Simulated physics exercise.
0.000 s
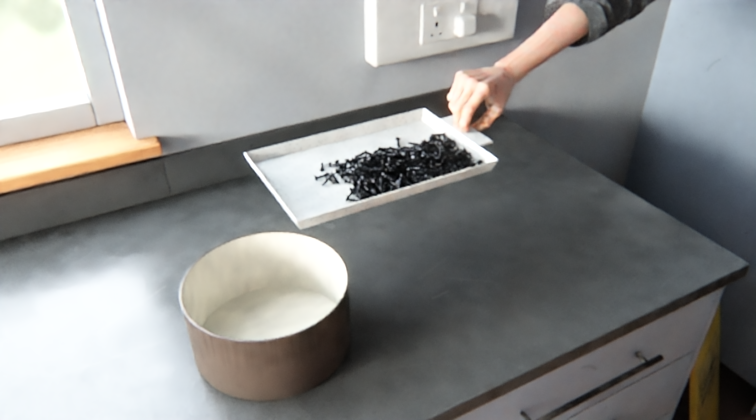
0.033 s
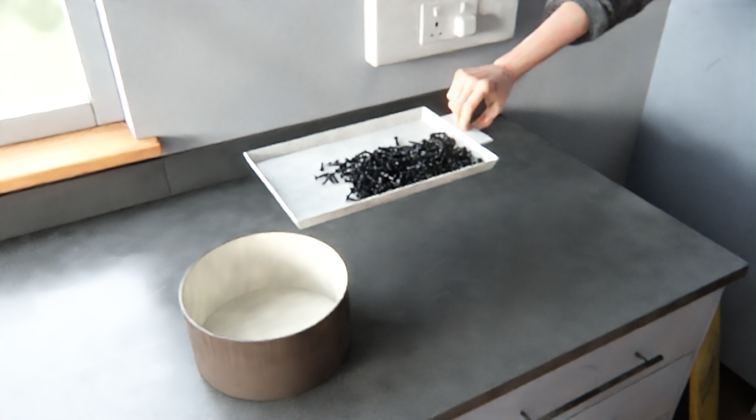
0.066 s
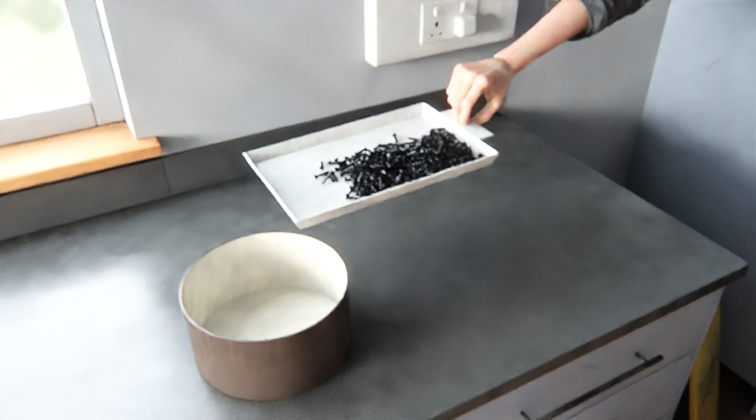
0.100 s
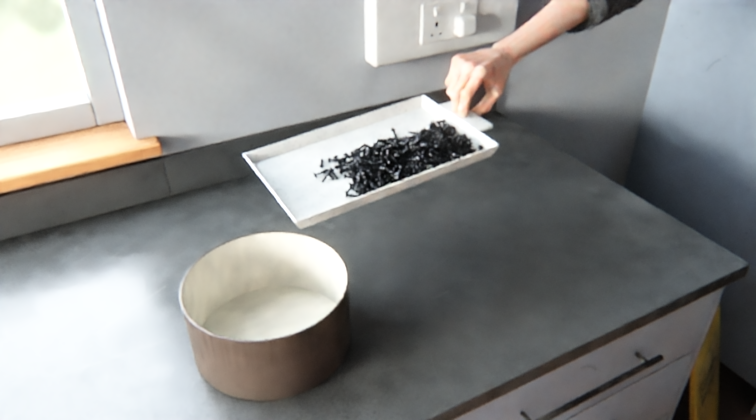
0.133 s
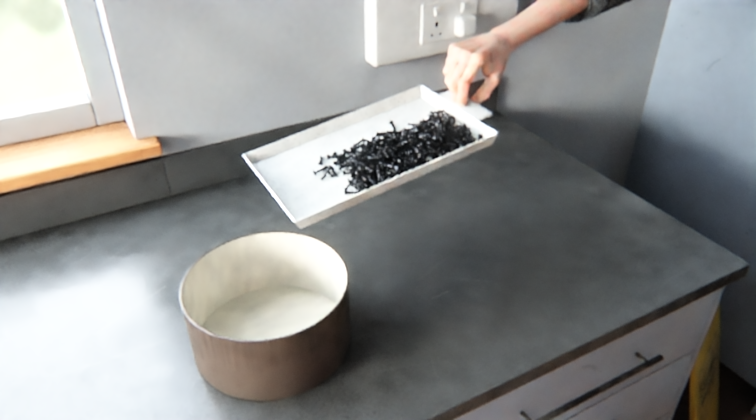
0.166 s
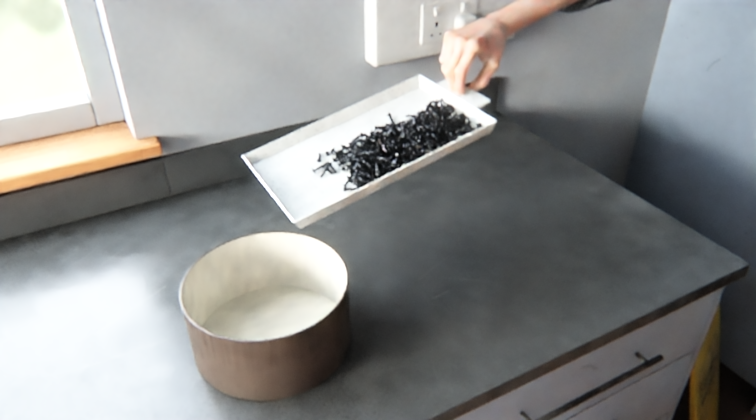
A hand steadily raising the right end of a white tray of small black screws above a counter with a brown pot.
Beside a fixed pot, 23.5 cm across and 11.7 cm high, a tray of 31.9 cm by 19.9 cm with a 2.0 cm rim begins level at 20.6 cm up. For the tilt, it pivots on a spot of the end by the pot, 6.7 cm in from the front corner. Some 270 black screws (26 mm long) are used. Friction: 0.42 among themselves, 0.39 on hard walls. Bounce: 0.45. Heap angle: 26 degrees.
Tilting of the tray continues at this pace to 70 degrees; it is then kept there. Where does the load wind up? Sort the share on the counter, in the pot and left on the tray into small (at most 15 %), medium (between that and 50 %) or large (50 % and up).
Counter - medium, pot - large, left on the tray - small.
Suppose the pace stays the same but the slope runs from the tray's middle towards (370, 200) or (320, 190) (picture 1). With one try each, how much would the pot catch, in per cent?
Around 50 % for the first direction, around 95 % for the second.
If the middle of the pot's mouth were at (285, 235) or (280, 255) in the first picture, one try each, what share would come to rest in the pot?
In order, about 30 and about 60 per cent.
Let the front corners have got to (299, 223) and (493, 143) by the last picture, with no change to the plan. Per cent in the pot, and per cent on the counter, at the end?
You'd end with pot at 90 and counter at 5.
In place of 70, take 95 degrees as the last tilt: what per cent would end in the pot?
Estimate: Roughly 65 percent.
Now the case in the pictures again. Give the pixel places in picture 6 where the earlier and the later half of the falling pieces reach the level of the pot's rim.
Around (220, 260), then (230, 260).
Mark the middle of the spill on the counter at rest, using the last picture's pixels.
It comes to rest with its centre close to (167, 292).
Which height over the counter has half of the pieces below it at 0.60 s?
I'd say near 26 cm.
After 0.42 s, tilt 41 degrees; the tray holds 100 %, the pot 0 %.
After 0.60 s, tilt 61 degrees; the tray holds 95 %, the pot 0 %.
After 0.89 s, tilt 70 degrees; the tray holds 5 %, the pot 60 %.
By 2.1 s all is still; counter 30 %, pot 65 %, tray 5 %.
